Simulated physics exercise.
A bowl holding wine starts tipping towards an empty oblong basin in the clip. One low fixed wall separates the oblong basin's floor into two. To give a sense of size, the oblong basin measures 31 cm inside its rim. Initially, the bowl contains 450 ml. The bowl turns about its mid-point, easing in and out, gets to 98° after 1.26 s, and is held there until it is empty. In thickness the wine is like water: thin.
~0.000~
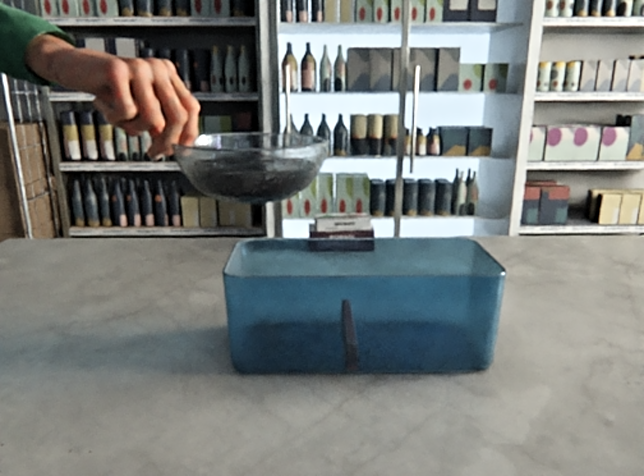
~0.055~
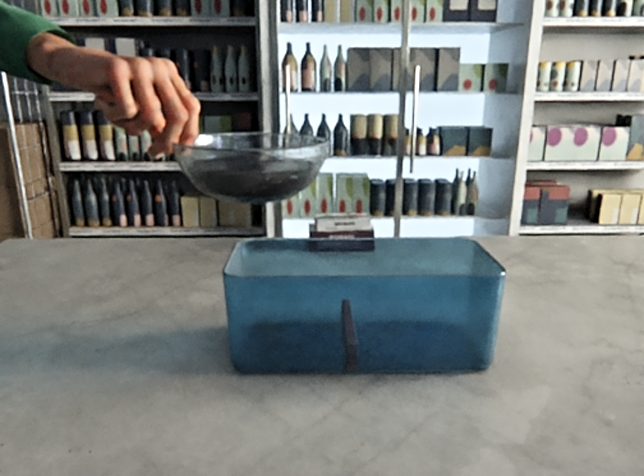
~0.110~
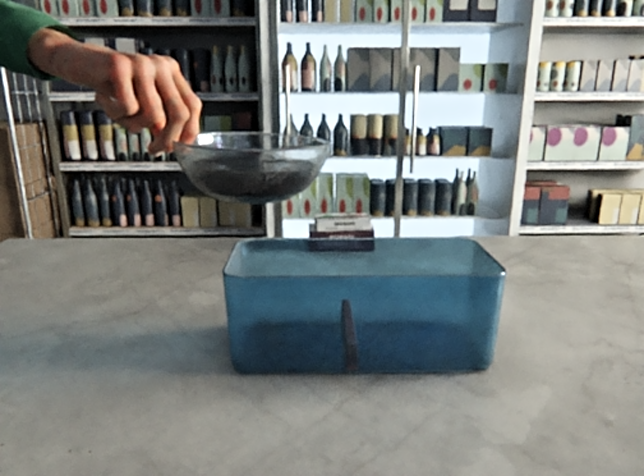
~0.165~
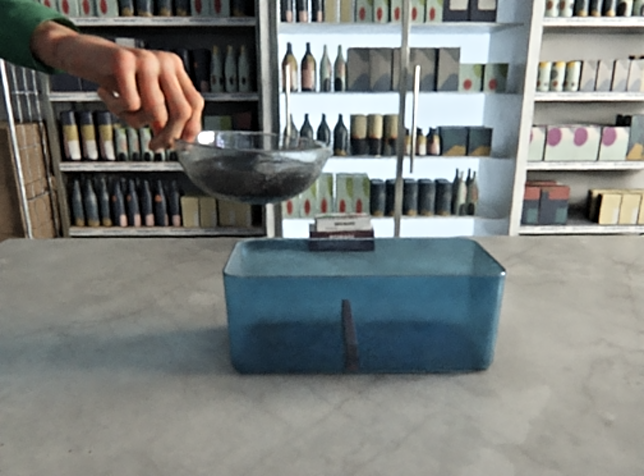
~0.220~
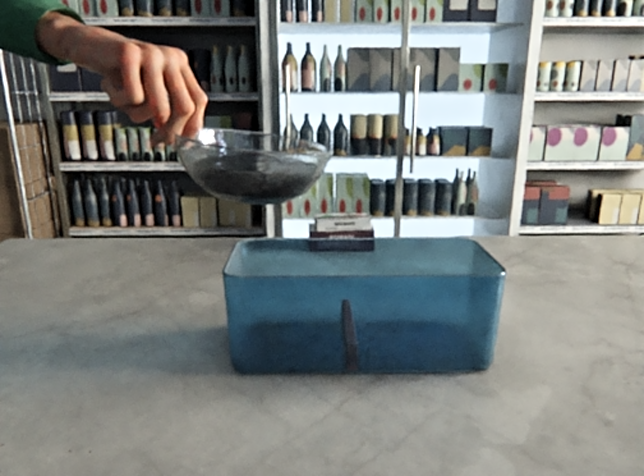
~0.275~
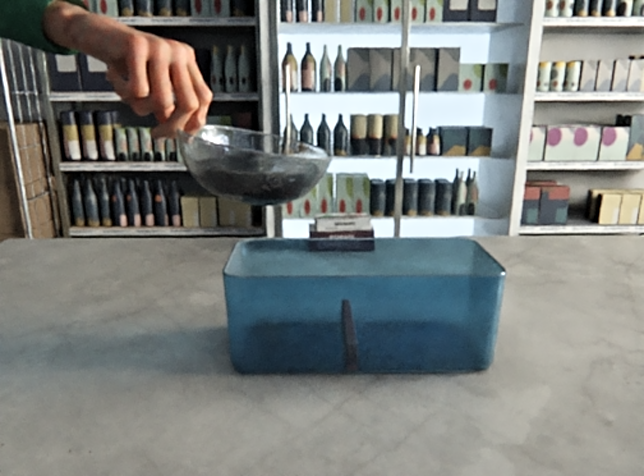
At first, a hand holds a clear glass bowl of dark liquid level, above and to the left of a blue oblong basin on a grey counter, and barely moves. Then the hand lifts the bowl's left side slightly, and the bowl tilts gently down to the right.
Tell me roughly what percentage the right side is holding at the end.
At the end it holds about 66 per cent.
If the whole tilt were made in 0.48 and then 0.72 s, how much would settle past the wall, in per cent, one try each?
Respectively 55 and 60 %.
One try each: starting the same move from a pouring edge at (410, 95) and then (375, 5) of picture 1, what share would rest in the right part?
It comes to 95 per cent, and then 90 per cent.
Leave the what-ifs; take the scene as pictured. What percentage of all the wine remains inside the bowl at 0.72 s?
48 %.
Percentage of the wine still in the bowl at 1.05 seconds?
About 1 per cent.
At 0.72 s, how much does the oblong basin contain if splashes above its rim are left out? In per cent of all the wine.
About 24%.
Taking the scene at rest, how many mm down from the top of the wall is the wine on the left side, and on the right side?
For the left, around 24 mm; for the right, around 18 mm.
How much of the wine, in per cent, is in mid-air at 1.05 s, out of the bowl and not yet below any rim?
Roughly 4 per cent.
After 0.72 s the tilt is 60° and 47 per cent is still to pour, 3 is left of the wall and 20 right of it.
After 1.05 s the tilt is 91° and 1 per cent is still to pour, 30 is left of the wall and 65 right of it.
After 1.39 s the tilt is 98° and 0 per cent is still to pour, 34 is left of the wall and 66 right of it.
After 1.76 s the tilt is 98° and 0 per cent is still to pour, 34 is left of the wall and 66 right of it.
In the end 34 per cent lies left of the wall, 66 right of it and 0 outside.
